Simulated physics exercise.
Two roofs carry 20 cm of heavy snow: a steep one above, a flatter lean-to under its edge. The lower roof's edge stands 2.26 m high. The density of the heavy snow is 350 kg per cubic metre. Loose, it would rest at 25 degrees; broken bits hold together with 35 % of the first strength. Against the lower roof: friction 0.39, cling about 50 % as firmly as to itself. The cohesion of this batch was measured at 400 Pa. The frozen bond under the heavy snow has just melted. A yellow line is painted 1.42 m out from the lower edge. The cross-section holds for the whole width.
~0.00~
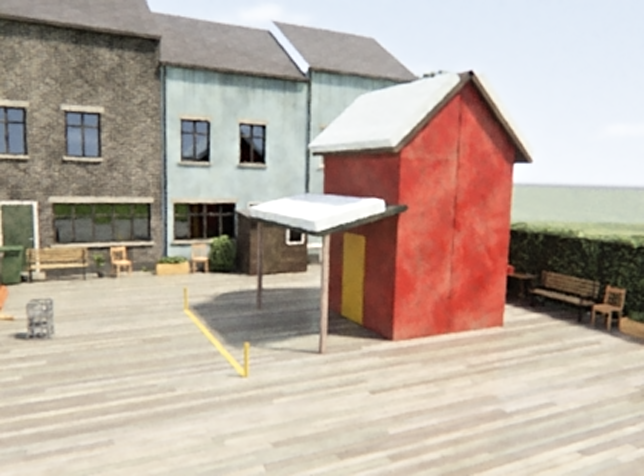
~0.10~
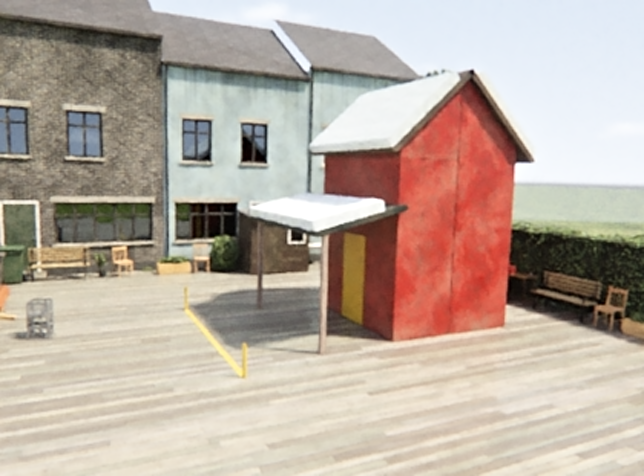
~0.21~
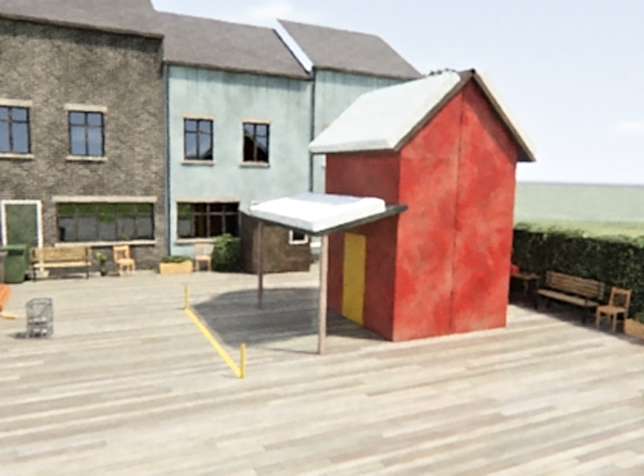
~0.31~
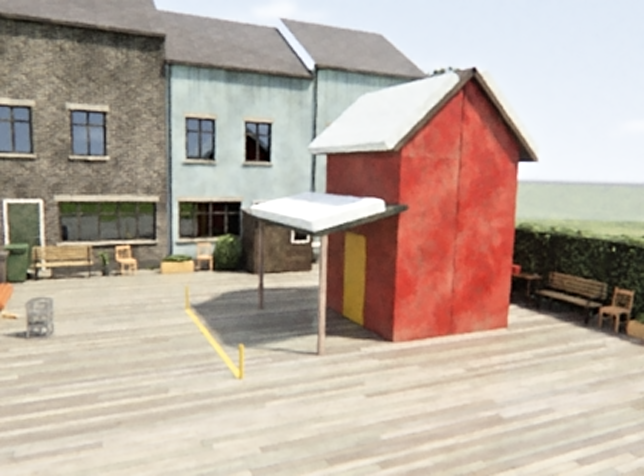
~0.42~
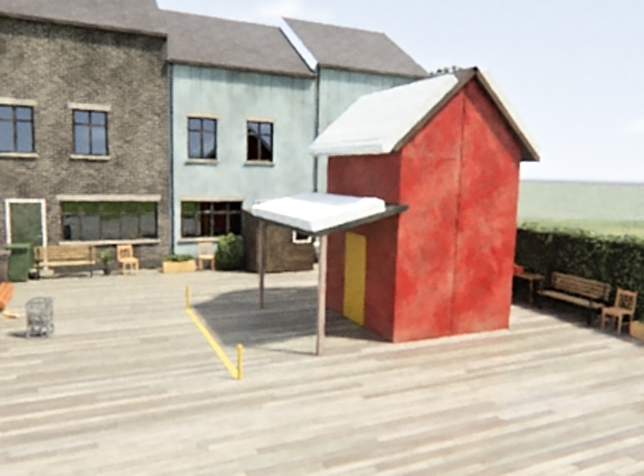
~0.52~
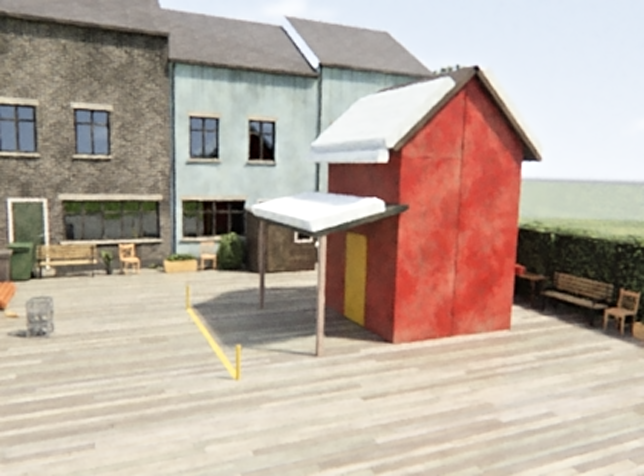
White snow layer slipping slowly down the left slope of a red building's steep roof, its lower edge poking out and cracking.
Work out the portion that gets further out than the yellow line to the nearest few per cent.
It comes to some 15 %.
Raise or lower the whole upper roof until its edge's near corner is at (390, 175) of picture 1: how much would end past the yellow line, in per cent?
Then about 0 %.
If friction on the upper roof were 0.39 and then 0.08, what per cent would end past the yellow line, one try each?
In that order: 30 %, 45 %.
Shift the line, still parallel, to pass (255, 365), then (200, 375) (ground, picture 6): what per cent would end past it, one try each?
In turn about 25 %, 4 %.
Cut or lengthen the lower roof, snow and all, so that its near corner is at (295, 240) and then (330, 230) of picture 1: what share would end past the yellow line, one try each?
In that order: 7 %, 20 %.
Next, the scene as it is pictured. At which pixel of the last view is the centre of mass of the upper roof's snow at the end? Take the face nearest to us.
Around (291, 286).
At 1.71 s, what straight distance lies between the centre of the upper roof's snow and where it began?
Roughly 2.6 m.
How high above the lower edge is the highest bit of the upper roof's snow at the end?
Roughly 0.6 m.
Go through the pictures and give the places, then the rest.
In the first picture, leading edge of the heavy snow at (393, 143).
In the second picture, leading edge of the heavy snow at (392, 143), its middle shifted 1.1 cm.
In the third picture, leading edge of the heavy snow at (391, 143), its middle shifted 4.4 cm, 2 % of it past the upper edge, in one piece.
In the fourth picture, leading edge of the heavy snow at (389, 137), its middle shifted 10 cm, 5 % of it past the upper edge, in one piece.
In the fifth picture, leading edge of the heavy snow at (385, 142), its middle shifted 18 cm, 9 % of it past the upper edge, cracking.
In the sixth picture, leading edge of the heavy snow at (380, 153), its middle shifted 29 cm, 14 % of it past the upper edge, cracking.
After 1.07 s, none is below the lower edge and 0 % is past the line.
After 1.71 s, none is below the lower edge and 0 % is past the line.
After 2.36 s, 46 % is below the lower edge and 2 % is past the line.
After 3.00 s, 50 % is below the lower edge and 15 % is past the line.
After 3.40 s, at the end, 50 % is below the lower edge and 15 % is past the line.
